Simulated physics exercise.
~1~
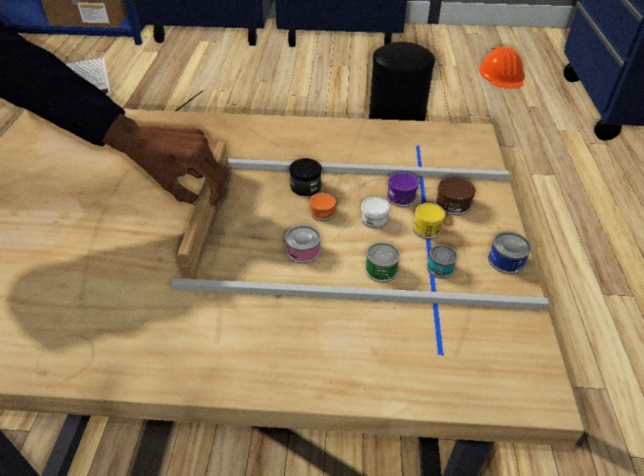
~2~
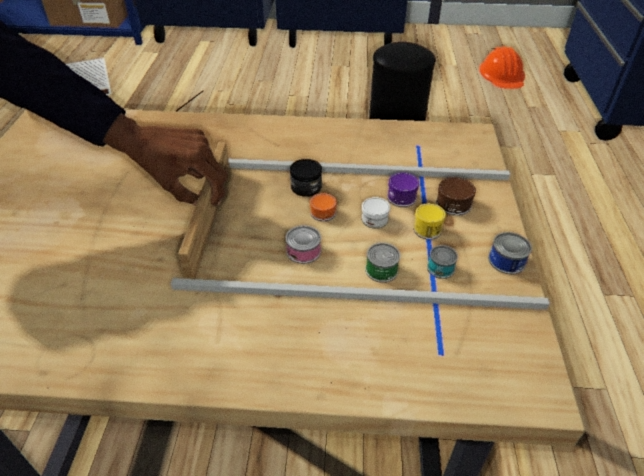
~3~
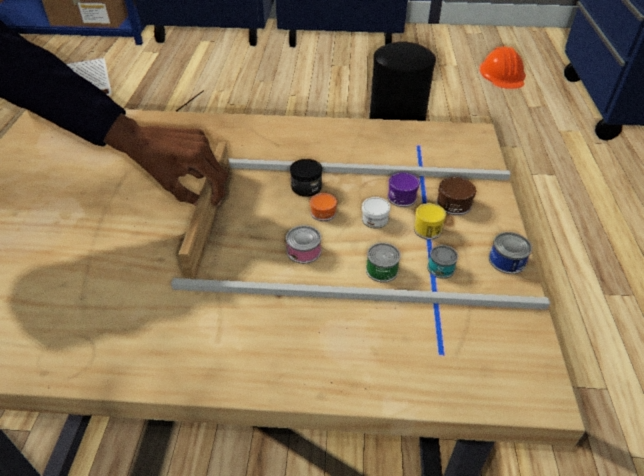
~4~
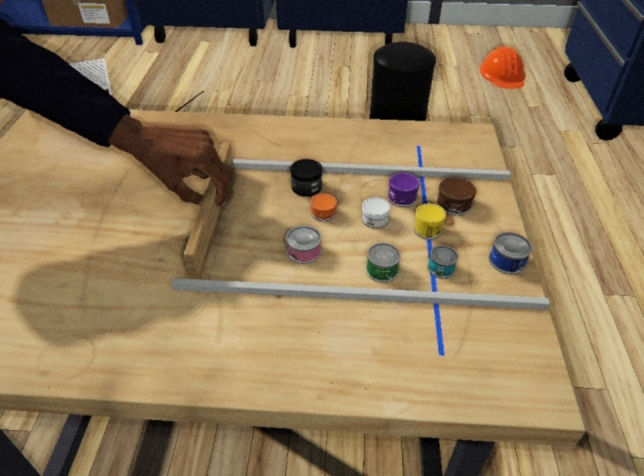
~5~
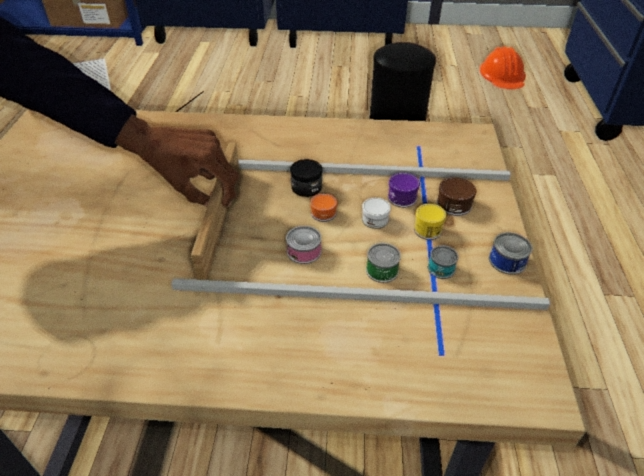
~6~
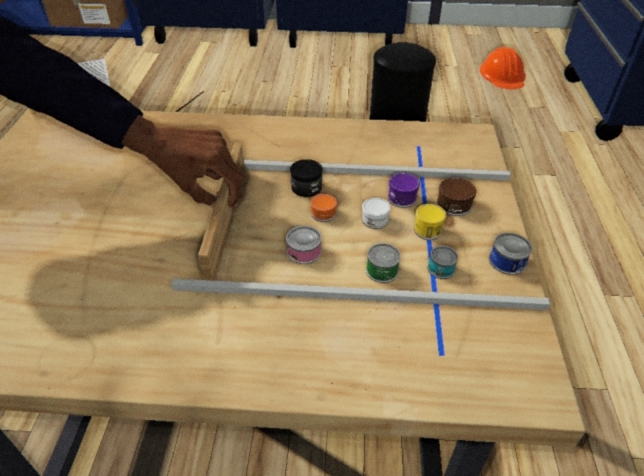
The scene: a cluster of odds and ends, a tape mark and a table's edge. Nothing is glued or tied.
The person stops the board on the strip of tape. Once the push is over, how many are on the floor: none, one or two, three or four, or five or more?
On the floor: None.
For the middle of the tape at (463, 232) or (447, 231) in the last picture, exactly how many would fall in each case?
Taking the two tries in order, the numbers are 1 and 0.
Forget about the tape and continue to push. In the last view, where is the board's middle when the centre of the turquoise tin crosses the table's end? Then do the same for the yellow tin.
The middle is at (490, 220) when it's the turquoise tin, and at (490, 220) when it's the yellow tin.
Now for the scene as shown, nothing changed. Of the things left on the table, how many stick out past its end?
I count 0 overhanging.
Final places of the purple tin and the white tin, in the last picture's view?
The purple tin ends up near (466, 199), and the white tin near (459, 219).
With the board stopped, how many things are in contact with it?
That makes 4.
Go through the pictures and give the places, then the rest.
In the first frame, blue pot (509, 253); brown tin (455, 196); turquoise tin (442, 262); board (207, 205); tape (427, 230).
In the second frame, brown tin (456, 196); white tin (375, 213).
In the third frame, turquoise tin (443, 262); board (208, 205).
In the fourth frame, blue pot (510, 253); orange tin (324, 207).
In the fifth frame, brown tin (456, 196); pink tin (304, 245).
In the sixth frame, blue pot (510, 253); brown tin (456, 196); turquoise tin (443, 262); board (225, 207); tape (428, 230).
Early on, none off yet; blue pot at rest near (510, 253); brown tin at rest near (456, 196); turquoise tin at rest near (443, 262).
A while later, none off yet; blue pot at rest near (510, 253); brown tin travelled a little near (468, 199); turquoise tin at rest near (443, 262).
Finally, the number that fall off is zero.
